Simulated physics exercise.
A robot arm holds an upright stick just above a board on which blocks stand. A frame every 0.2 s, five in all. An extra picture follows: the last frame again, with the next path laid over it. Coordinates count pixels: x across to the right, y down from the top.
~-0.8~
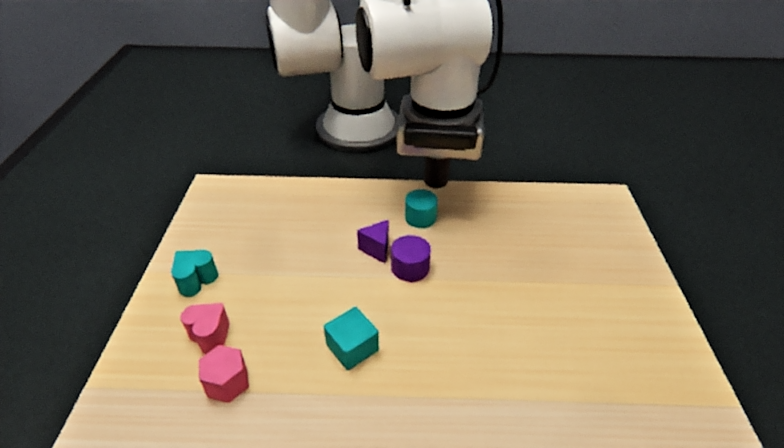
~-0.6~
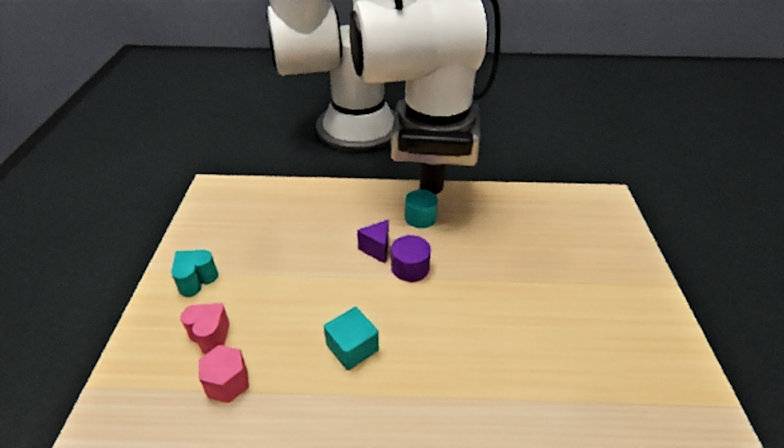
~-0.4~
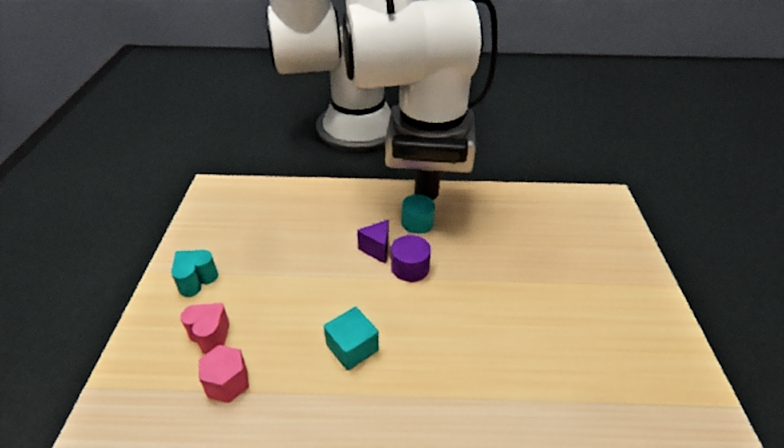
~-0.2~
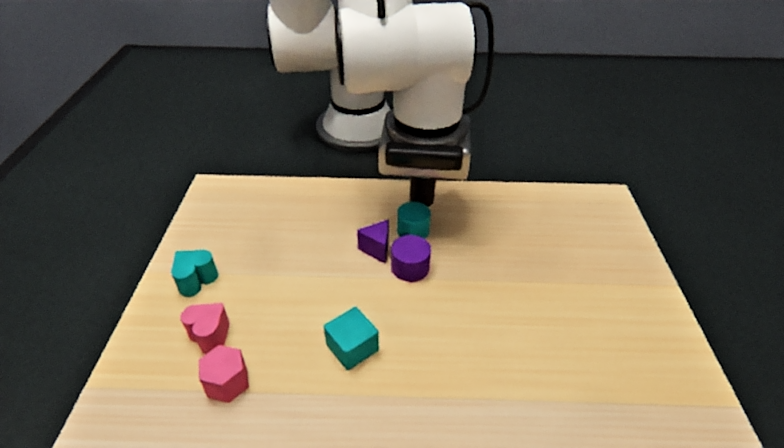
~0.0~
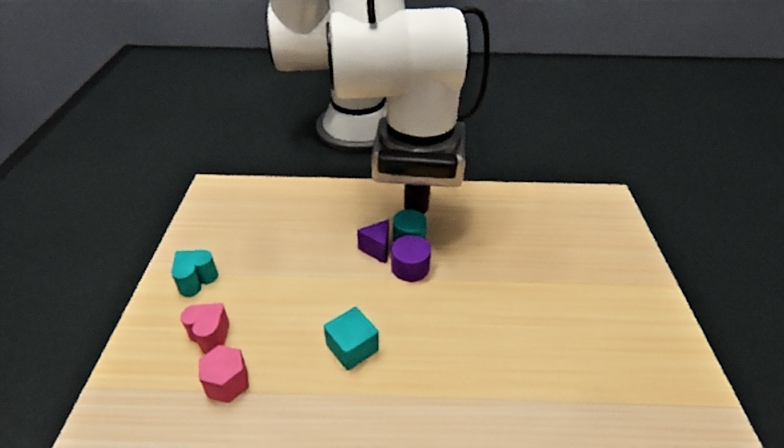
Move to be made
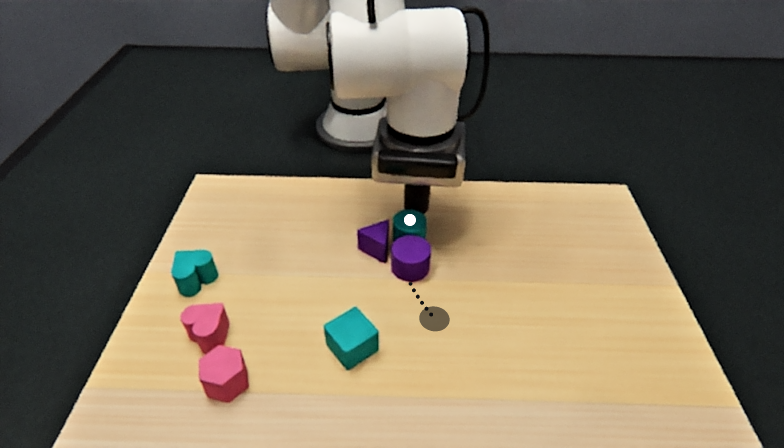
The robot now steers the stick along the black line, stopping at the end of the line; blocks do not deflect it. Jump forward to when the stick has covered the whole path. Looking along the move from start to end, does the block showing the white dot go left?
No, it doesn't check out.
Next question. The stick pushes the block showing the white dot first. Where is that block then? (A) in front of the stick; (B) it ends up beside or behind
My answer is option B.
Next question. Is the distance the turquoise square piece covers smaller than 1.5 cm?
Yes.
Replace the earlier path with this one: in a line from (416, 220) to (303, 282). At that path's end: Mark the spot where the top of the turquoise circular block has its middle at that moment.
For the centre of its top, I'd go with (388, 244).
The drawn path runs from (416, 220) by way of (405, 249) and (410, 283) to (434, 319); the dot is on the turquoise circular block.
What follows on the original path. One third of the way, stick (405, 237); purple triangular block (372, 232), turned 15° clockwise; turquoise circular block (394, 251); purple circular block (411, 278).
Two thirds of the way, stick (411, 271); purple triangular block (372, 232), turned 15° clockwise; turquoise circular block (379, 270); purple circular block (412, 292).
At the end, stick (436, 306); turquoise square piece not moved; purple triangular block (372, 232), turned 15° clockwise; turquoise circular block (379, 270); purple circular block (417, 326).
